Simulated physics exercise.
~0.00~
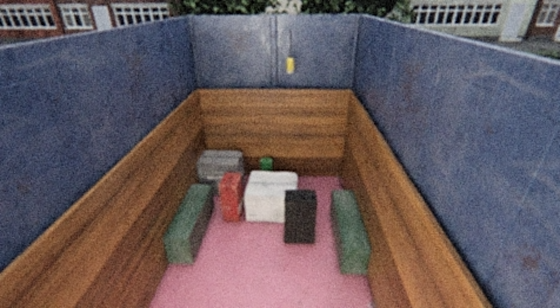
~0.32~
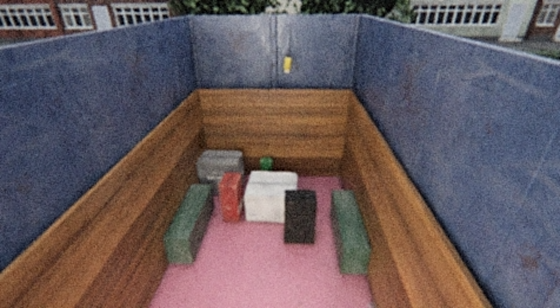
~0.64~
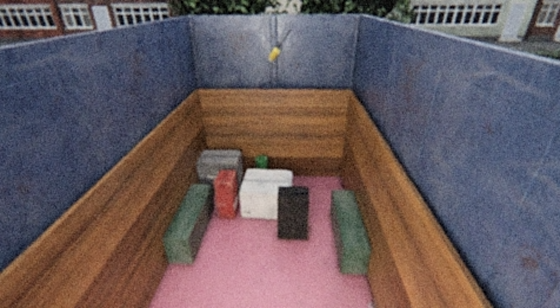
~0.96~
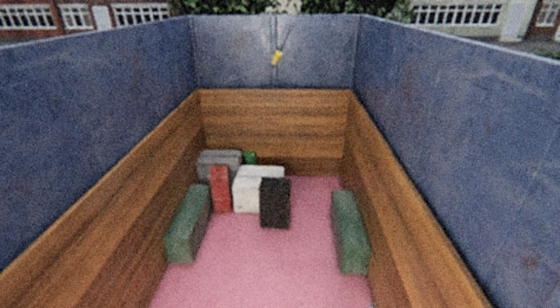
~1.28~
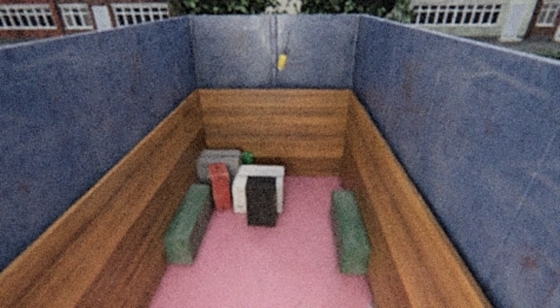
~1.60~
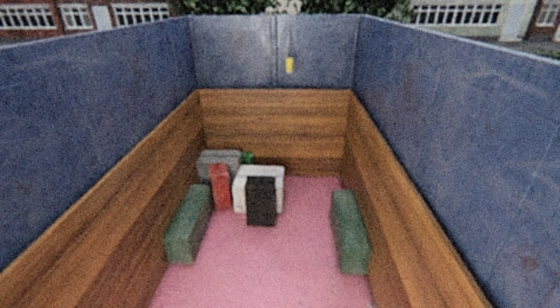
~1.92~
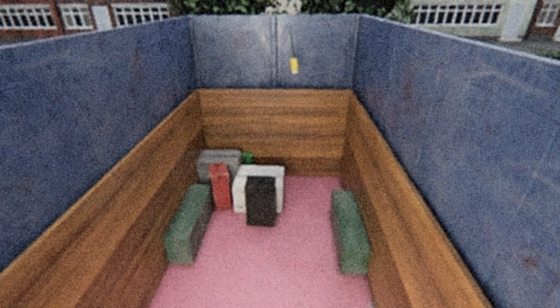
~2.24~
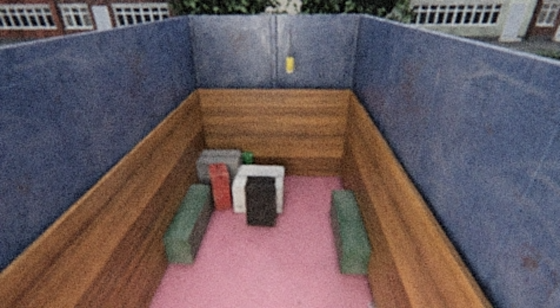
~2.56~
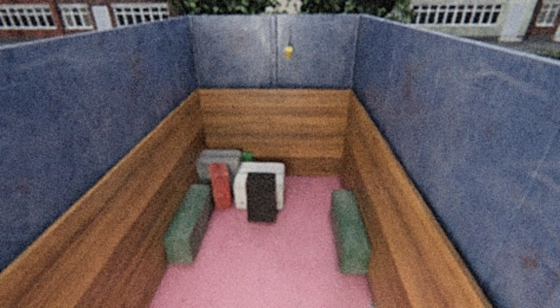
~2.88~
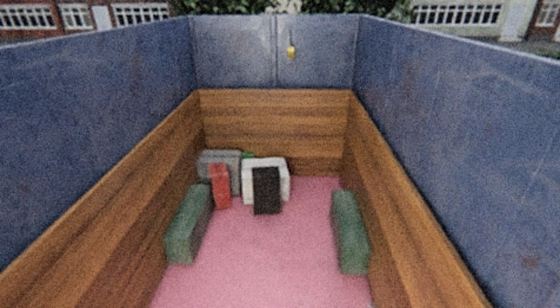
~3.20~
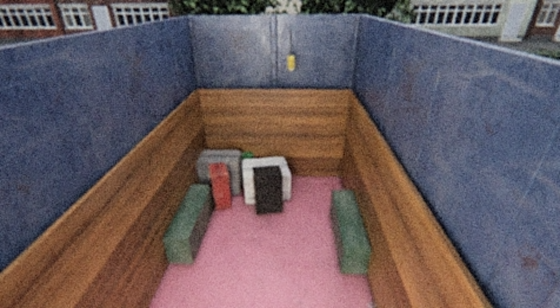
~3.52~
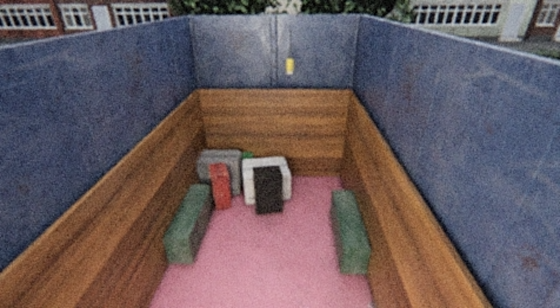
The white box slid left across the load bay's pink floor with the upright black and red boxes and a small green canister, then it and the black box shifted slightly towards the far wall, while the grey box stayed put and nothing toppled.
